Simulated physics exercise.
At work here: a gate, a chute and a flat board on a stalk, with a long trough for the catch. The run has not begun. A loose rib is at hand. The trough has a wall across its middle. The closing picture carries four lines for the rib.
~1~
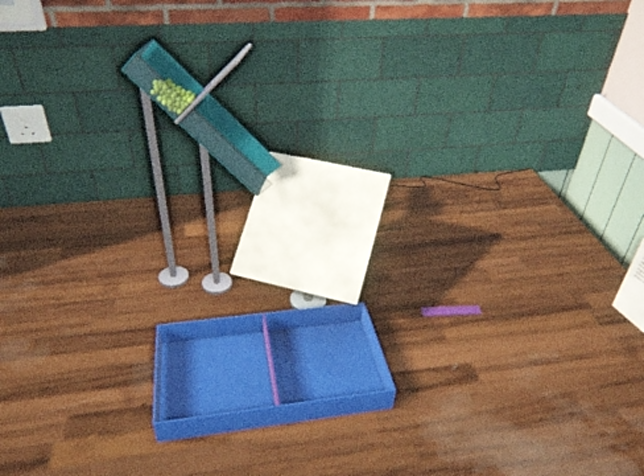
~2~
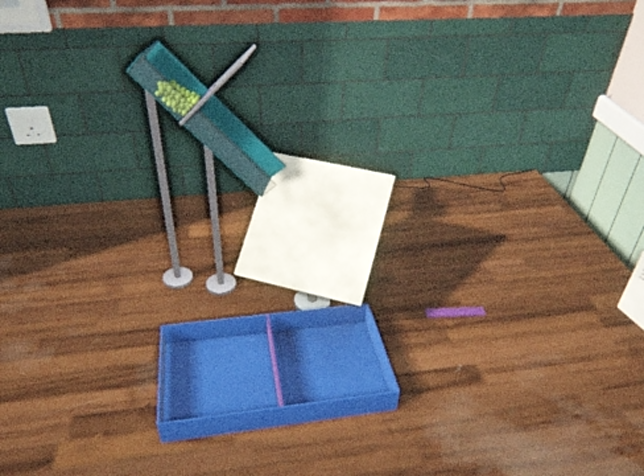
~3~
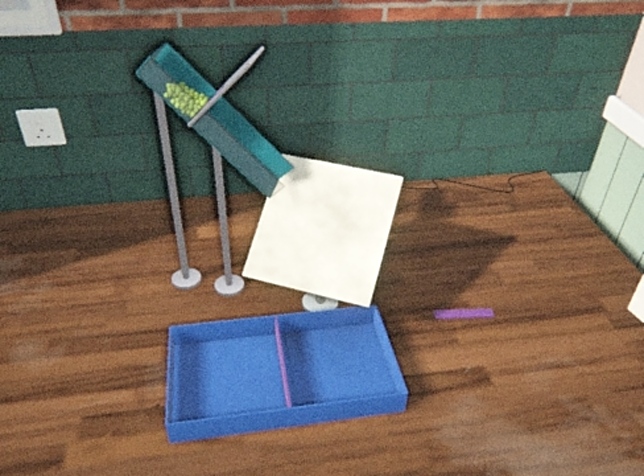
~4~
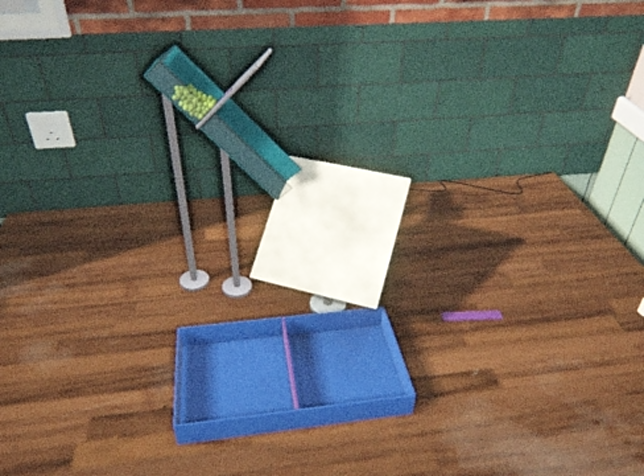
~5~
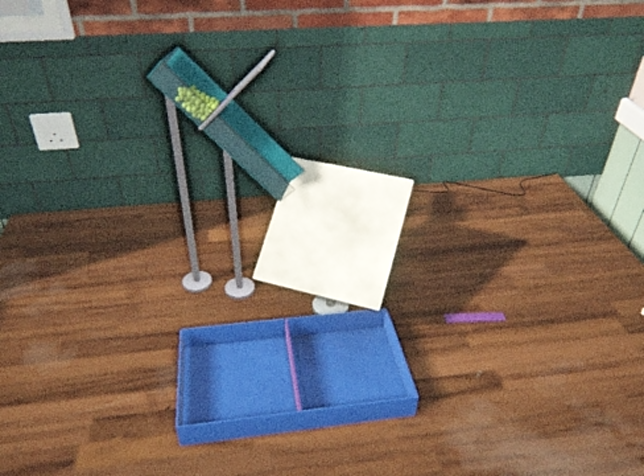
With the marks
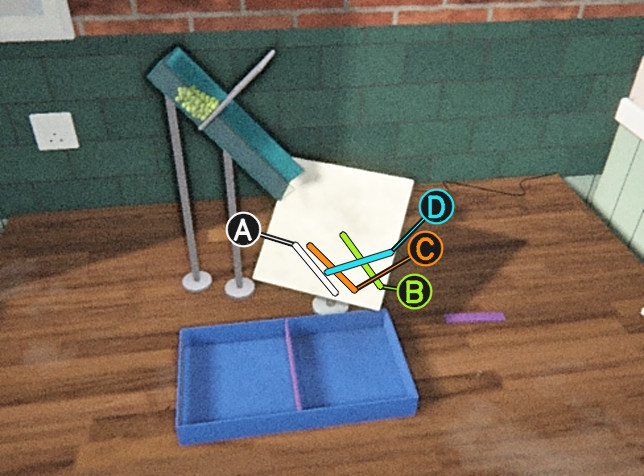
On a wooden surface before a green brick wall, a raised teal chute holds green peas behind a closed gate, near a tilted pale board and a divided blue trough; nothing moves except the view, which shifts slightly.
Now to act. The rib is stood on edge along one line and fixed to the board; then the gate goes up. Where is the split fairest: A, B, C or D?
I would pick line D.
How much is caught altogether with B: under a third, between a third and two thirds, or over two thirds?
Over two thirds.
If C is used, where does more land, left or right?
Right.
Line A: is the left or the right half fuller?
The right half.
On the marked copy, line A from (295, 245) to (335, 292); line B from (343, 234) to (380, 286); line C from (309, 245) to (354, 290); line D from (390, 252) to (327, 272).
With A, of what is caught, a stray few in the left half, nearly all in the right.
With B, of what is caught, a small part in the left half, most in the right.
With C, of what is caught, a small part in the left half, most in the right.
With D, of what is caught, about half in the left half, about half in the right.
